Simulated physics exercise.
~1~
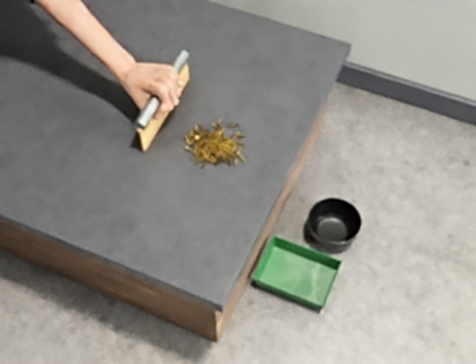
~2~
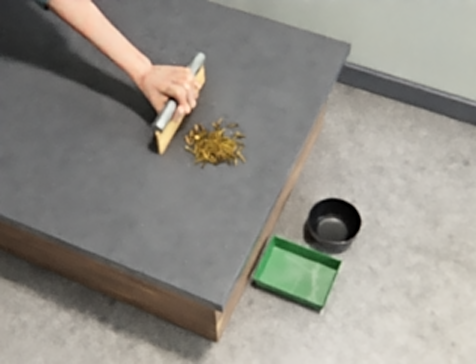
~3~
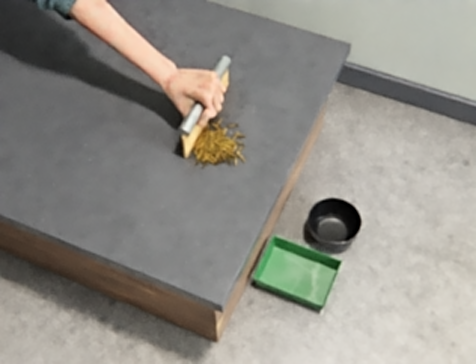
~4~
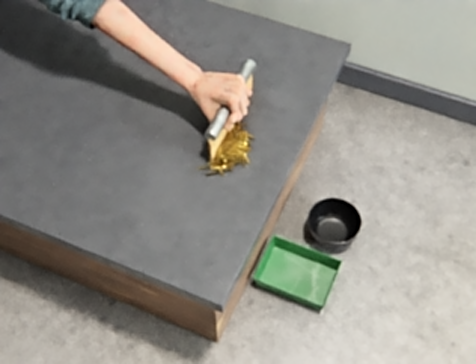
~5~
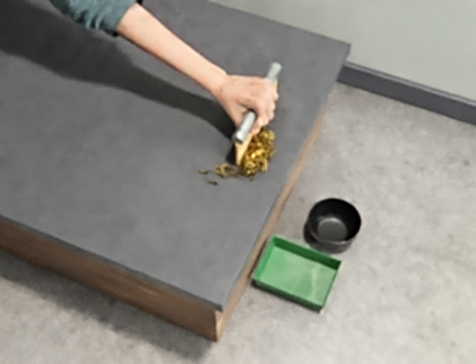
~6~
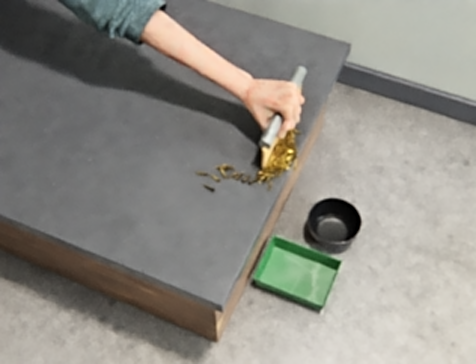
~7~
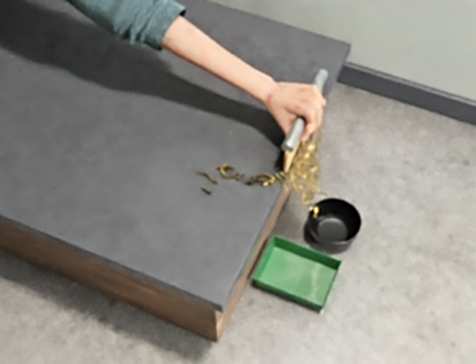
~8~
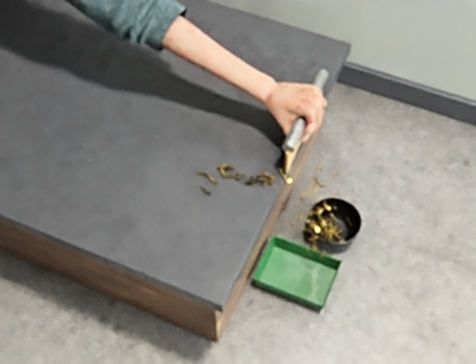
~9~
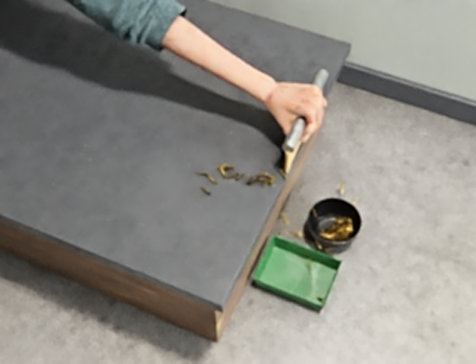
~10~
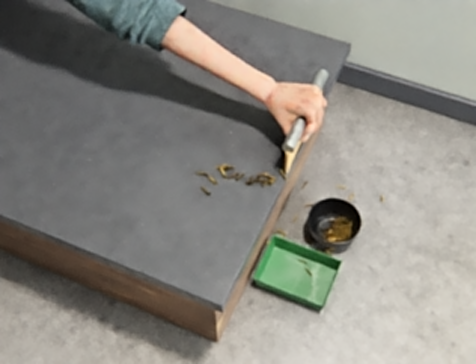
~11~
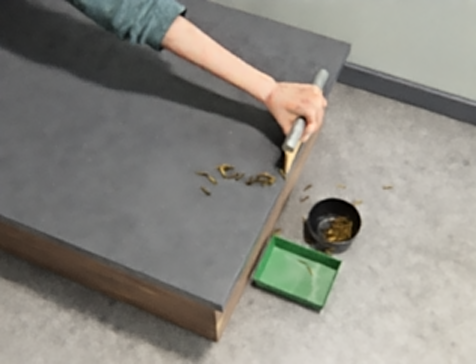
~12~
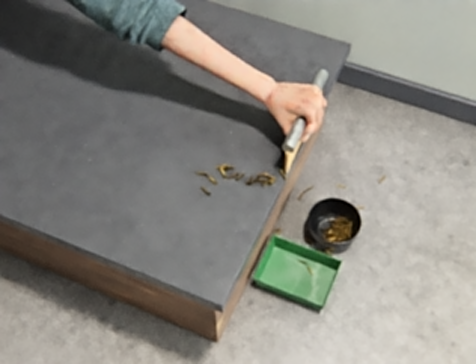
Hand pushing brass-coloured bits right across a grey tabletop with a scraper, many dropping into a black bowl, others scattering or remaining.
